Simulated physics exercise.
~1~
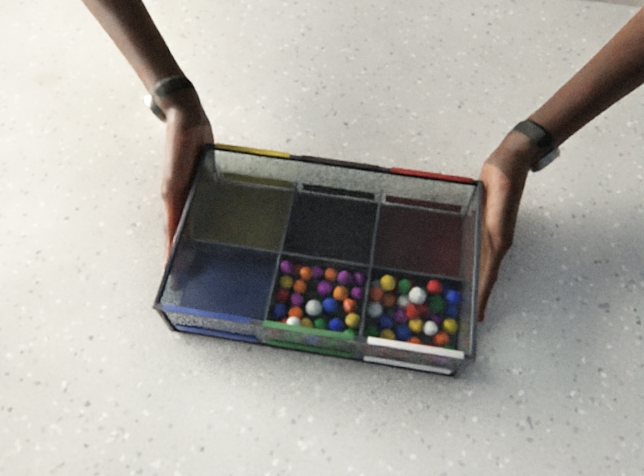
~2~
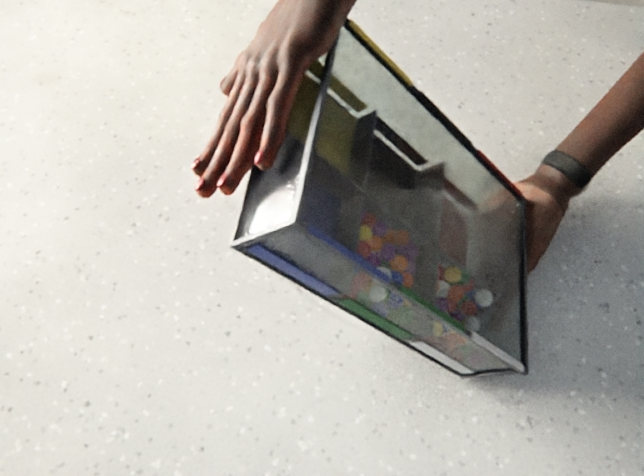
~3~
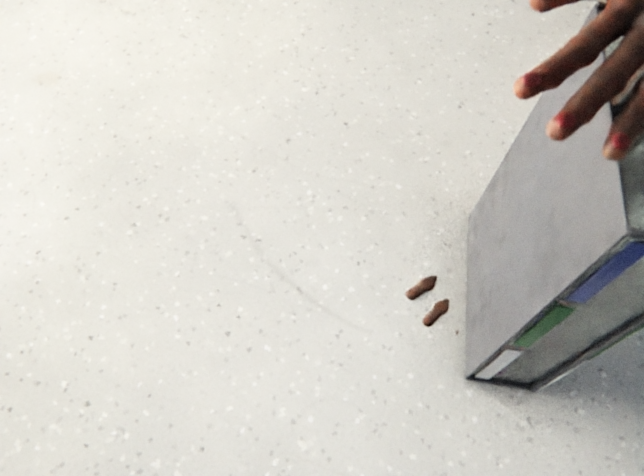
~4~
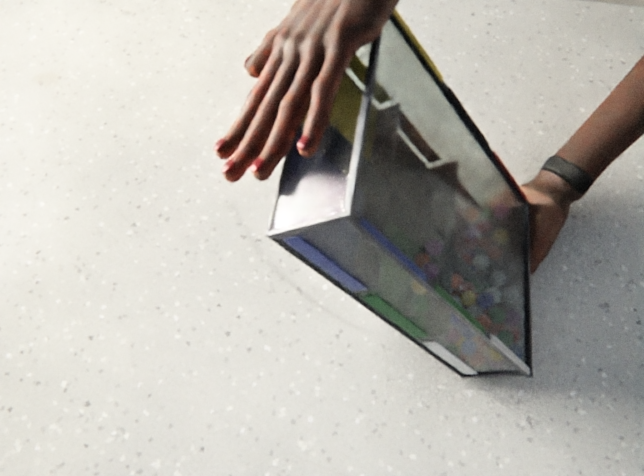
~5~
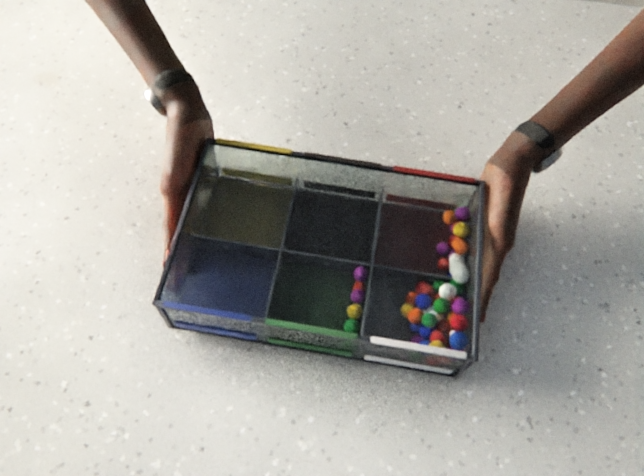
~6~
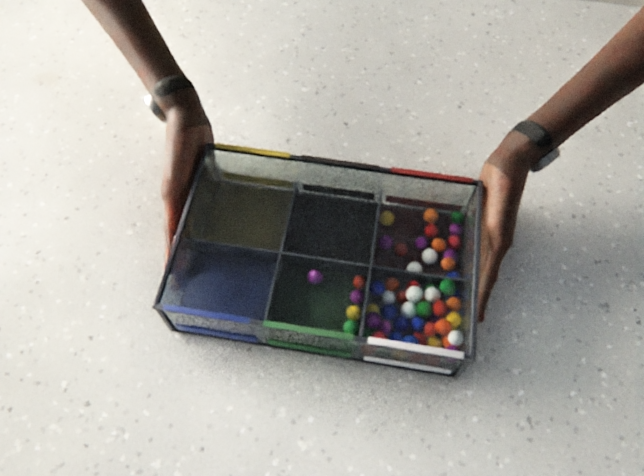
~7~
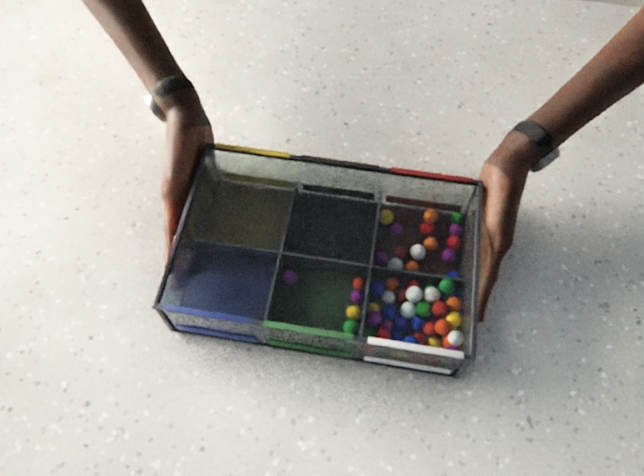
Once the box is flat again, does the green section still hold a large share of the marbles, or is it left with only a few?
The green section is left with only a few marbles. Most end up in the white section, with a good share in the red one behind it, while the blue, yellow and black sections stay empty.
